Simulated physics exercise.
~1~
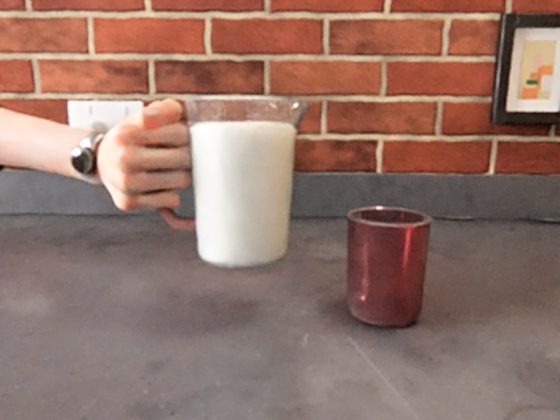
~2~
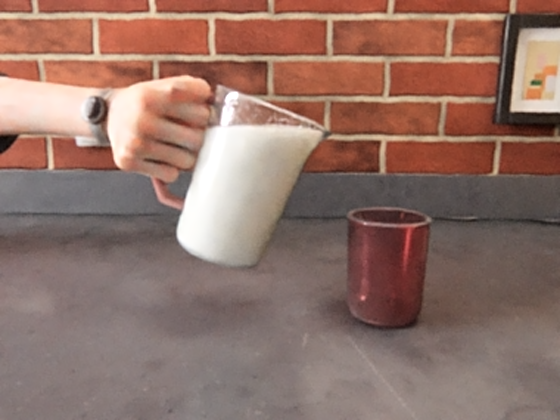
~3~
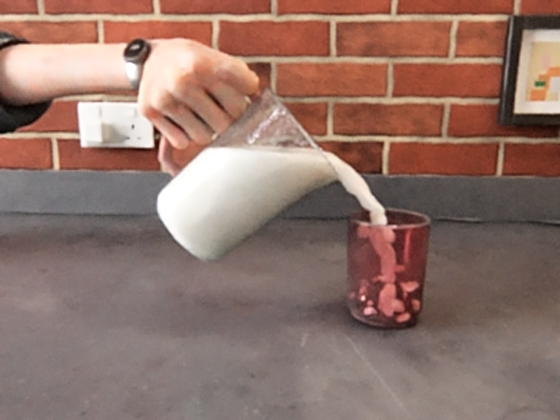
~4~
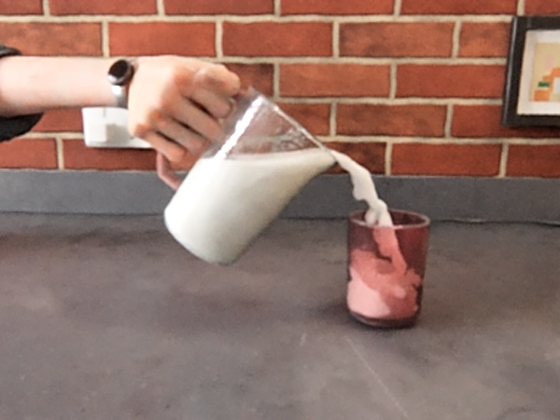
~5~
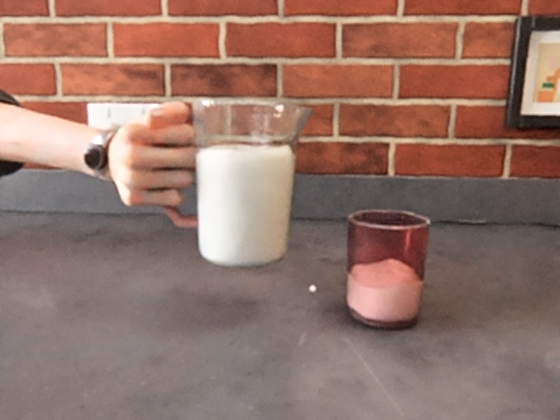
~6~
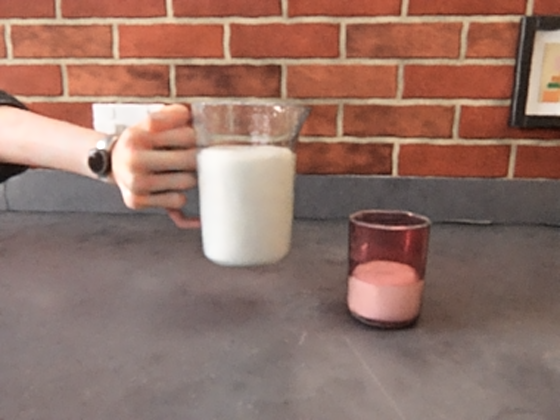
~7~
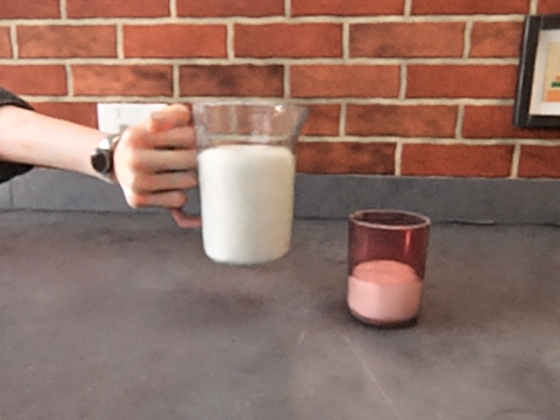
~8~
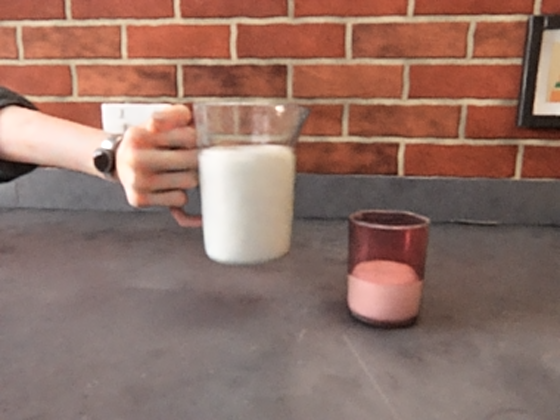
At the start, a hand wearing a watch holds a clear pitcher of milk upright beside and above an empty, reddish drinking glass on a gray surface, with a brick wall behind. The hand tips the pitcher to the right, and milk reaches toward the spout. As it tilts further, a white stream arcs into the glass and tumbles to the bottom. The pitcher begins to ease back while milk still pours, then returns upright, leaving a small drop beside the glass. Finally, the milk settles level, partly filling the glass, while the hand holds the still mostly full pitcher steady.
